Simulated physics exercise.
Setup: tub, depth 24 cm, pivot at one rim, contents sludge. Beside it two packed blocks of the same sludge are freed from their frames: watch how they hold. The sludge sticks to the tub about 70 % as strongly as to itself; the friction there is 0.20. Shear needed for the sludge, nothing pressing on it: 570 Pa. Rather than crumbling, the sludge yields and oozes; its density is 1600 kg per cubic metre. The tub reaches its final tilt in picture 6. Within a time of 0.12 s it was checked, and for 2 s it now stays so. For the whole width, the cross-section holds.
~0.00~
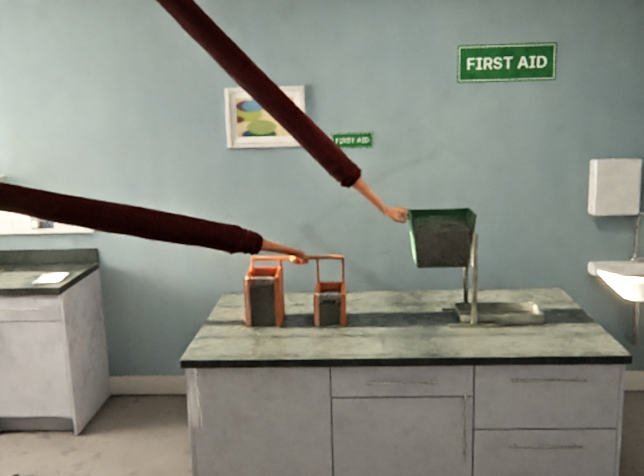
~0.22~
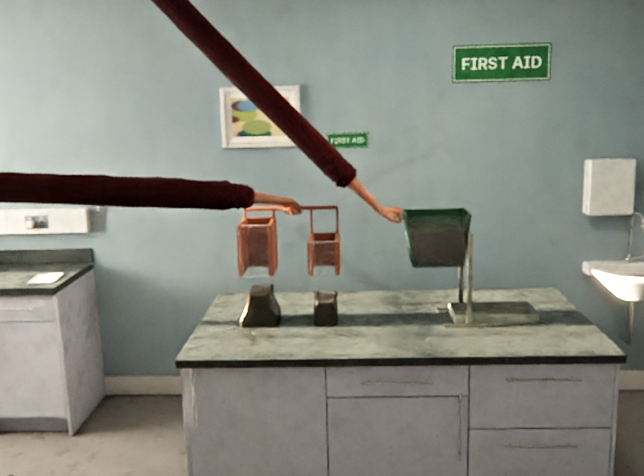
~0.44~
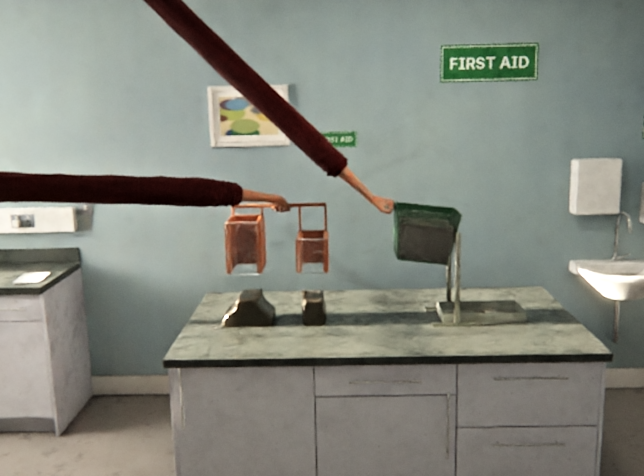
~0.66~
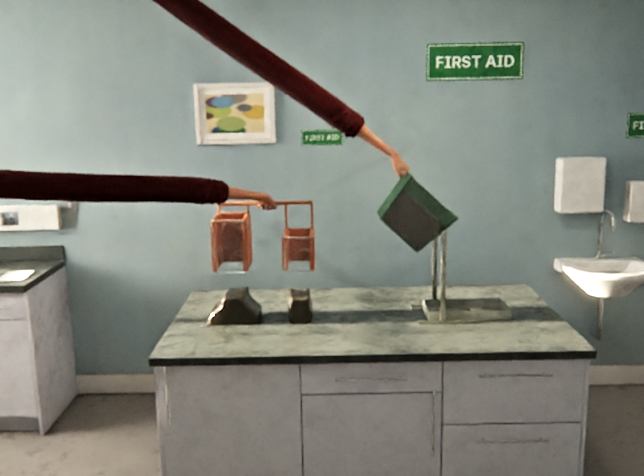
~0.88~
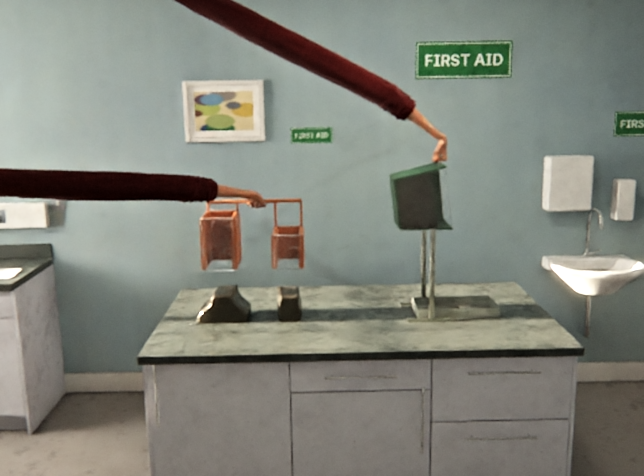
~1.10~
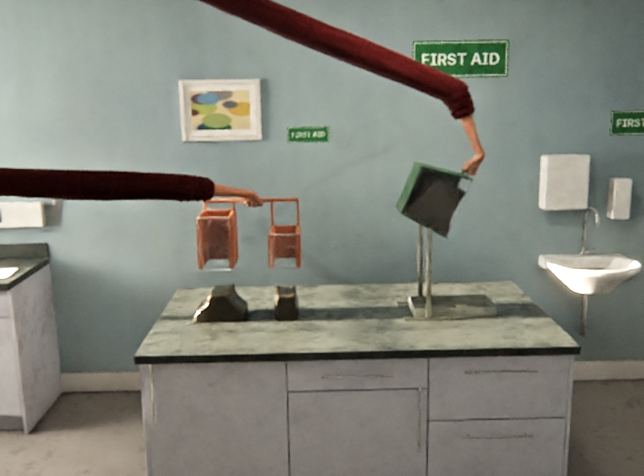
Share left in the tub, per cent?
0 per cent.
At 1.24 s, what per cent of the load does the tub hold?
It comes to about 40 percent of the start.
After 1.24 s, the tub is at 113 degrees and holds 38 %.
After 1.41 s, the tub is at 113 degrees and holds 0 %.
After 1.58 s, the tub is at 113 degrees and holds 0 %.
After 1.75 s, the tub is at 113 degrees and holds 0 %.
After 3.10 s, at the end, the tub is at 113 degrees and holds 0 %.
